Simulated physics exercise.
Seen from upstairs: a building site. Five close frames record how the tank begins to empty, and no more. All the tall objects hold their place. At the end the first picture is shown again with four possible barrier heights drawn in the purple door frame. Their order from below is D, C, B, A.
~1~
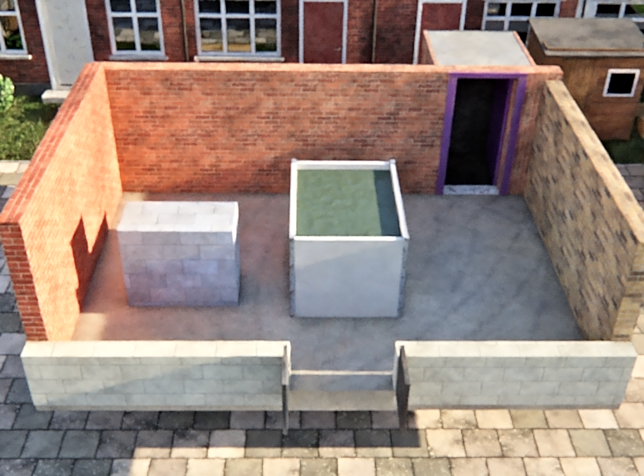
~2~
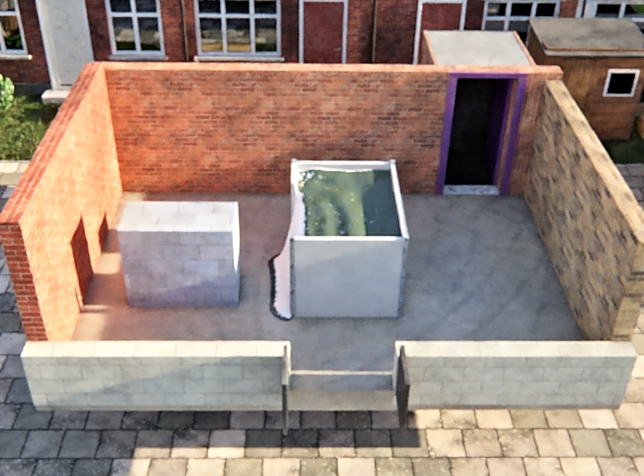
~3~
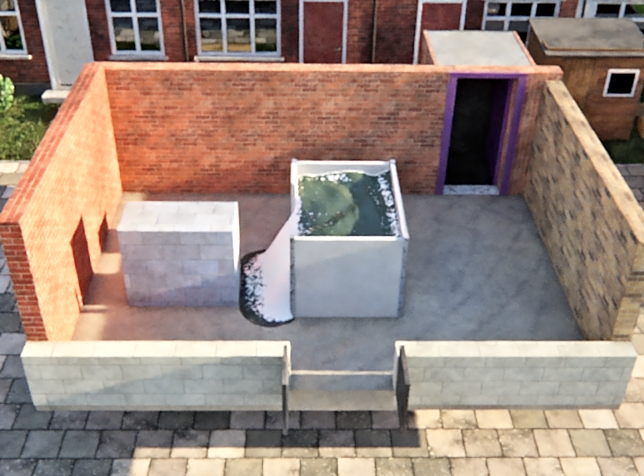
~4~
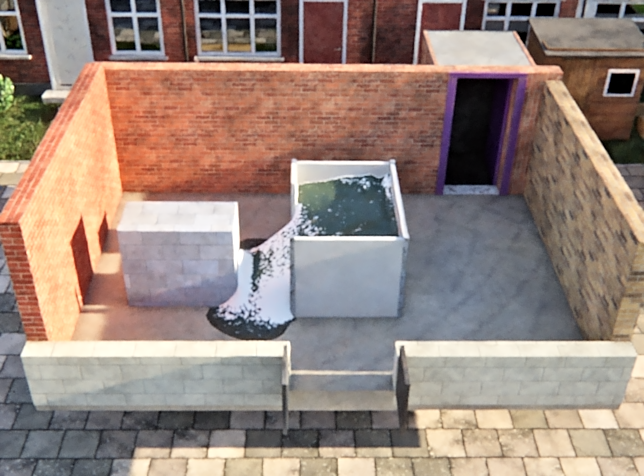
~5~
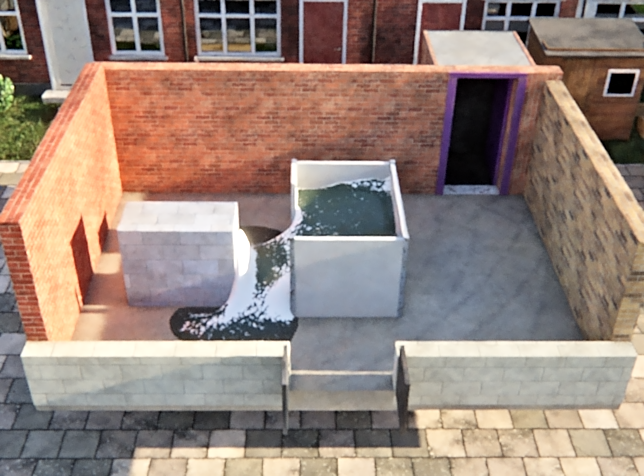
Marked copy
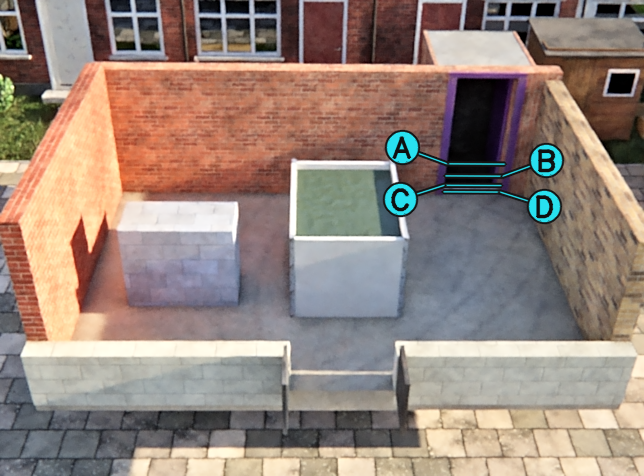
The video shows, from above, a walled yard with a pale tank of dark green water, which pours out over the tank's left side, foaming white, and spreads across the ground beside a pale block and toward the front wall.
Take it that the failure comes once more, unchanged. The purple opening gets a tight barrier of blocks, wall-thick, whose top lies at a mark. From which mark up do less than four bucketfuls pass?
It is C.
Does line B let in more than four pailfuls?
No, not at all.
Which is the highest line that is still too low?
Line D.
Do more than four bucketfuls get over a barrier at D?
Yes, that goes wrong.
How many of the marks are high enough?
Three.
In cyan, A at (475, 163); B at (474, 176); C at (472, 185); D at (471, 191); from the bottom up D, C, B, A.
For line A, nothing gets over.
For line B, nothing gets over.
For line C, a splash gets over, under a bucket.
For line D, about 9 bucketfuls get in.
